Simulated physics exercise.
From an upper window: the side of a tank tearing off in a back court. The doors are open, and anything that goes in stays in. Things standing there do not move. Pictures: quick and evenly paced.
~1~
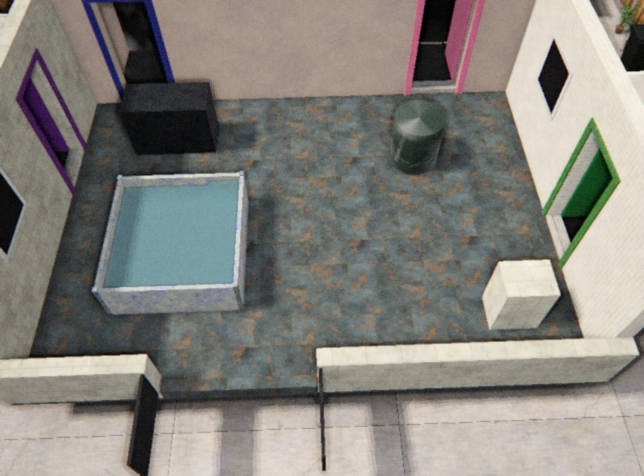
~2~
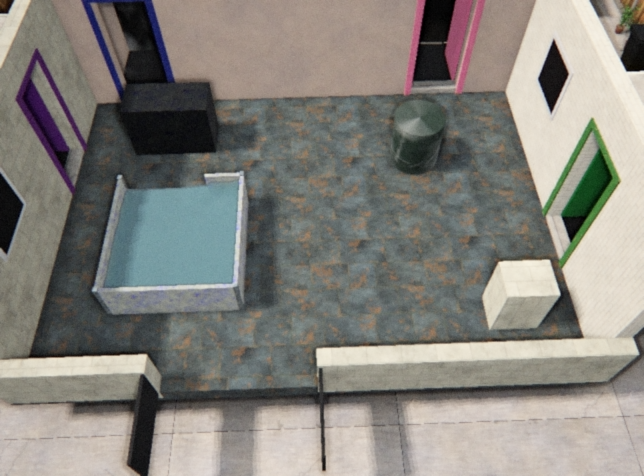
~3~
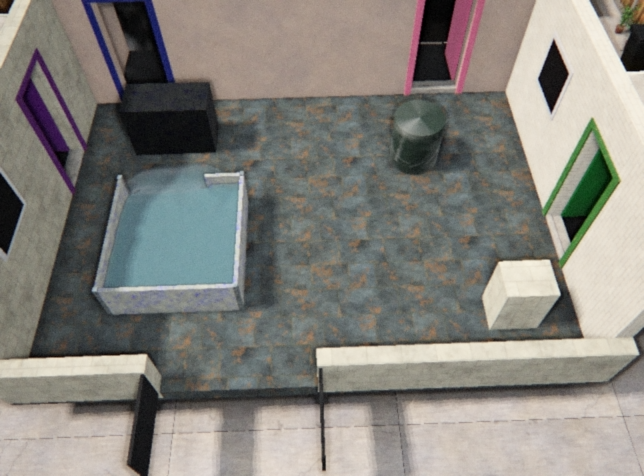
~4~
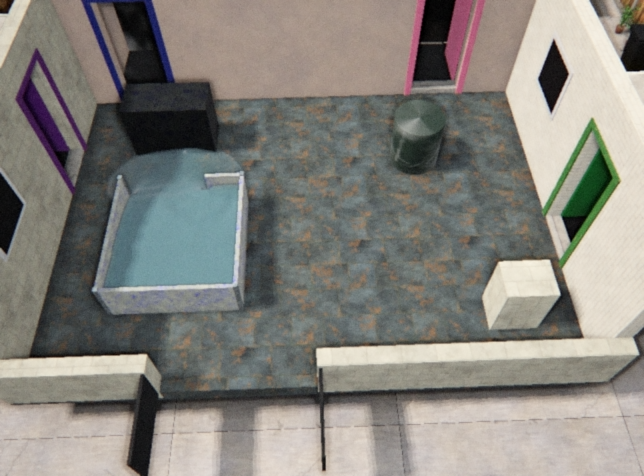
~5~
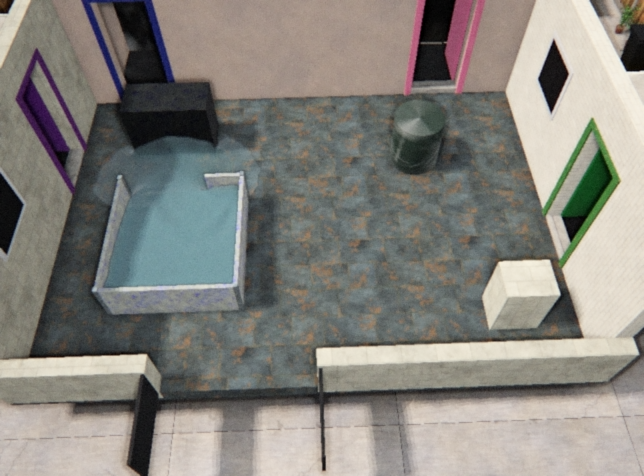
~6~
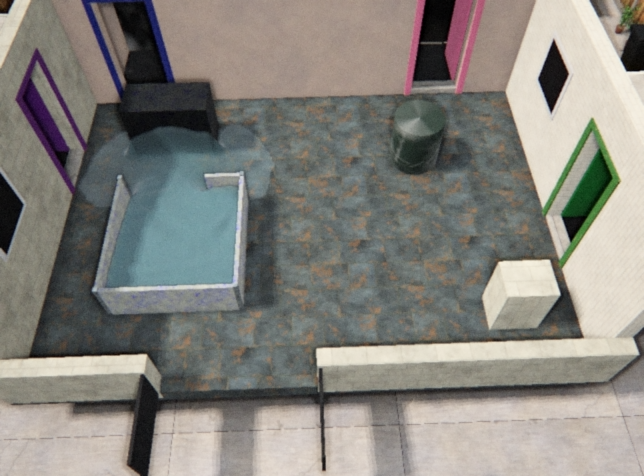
The open tank stands still, then its far side opens and water spreads across the floor.
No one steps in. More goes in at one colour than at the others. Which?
It is purple.
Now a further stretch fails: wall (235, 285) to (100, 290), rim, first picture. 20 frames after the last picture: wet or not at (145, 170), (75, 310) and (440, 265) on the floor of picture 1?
Listed as asked, the three spots end up wetted, wetted and still bare.
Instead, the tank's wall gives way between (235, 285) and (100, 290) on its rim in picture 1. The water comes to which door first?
Answer: The purple-painted one.
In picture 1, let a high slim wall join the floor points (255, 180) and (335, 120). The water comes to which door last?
I pick the one in green.
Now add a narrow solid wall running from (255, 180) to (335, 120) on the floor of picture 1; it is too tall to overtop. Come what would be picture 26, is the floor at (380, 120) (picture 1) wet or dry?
Answer: Swamped.
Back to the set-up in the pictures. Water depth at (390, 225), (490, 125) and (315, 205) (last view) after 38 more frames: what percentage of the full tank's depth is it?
First spot roughly 2 %, second 12 %, third 2 %.
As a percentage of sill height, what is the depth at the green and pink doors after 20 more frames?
Respectively about 0 and 40 per cent.
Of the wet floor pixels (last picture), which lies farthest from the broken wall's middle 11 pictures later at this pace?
The front tops out at about (382, 95).
A moment on, water covers 15 % of the floor; green door not reached, blue door not reached, purple door some in, pink door not reached.
Next, water covers 30 % of the floor; green door not reached, blue door wet at the sill, nothing in, purple door a lot in, pink door not reached.
Then, water covers 60 % of the floor; green door not reached, blue door wet at the sill, nothing in, purple door a lot in, pink door wet at the sill, nothing in.
Later, water covers 75 % of the floor; green door wet at the sill, nothing in, blue door wet at the sill, nothing in, purple door a lot in, pink door wet at the sill, nothing in.
In the end, water covers 90 % of the floor; green door a trickle in, blue door wet at the sill, nothing in, purple door a lot in, pink door wet at the sill, nothing in; the purple door has let in the most.
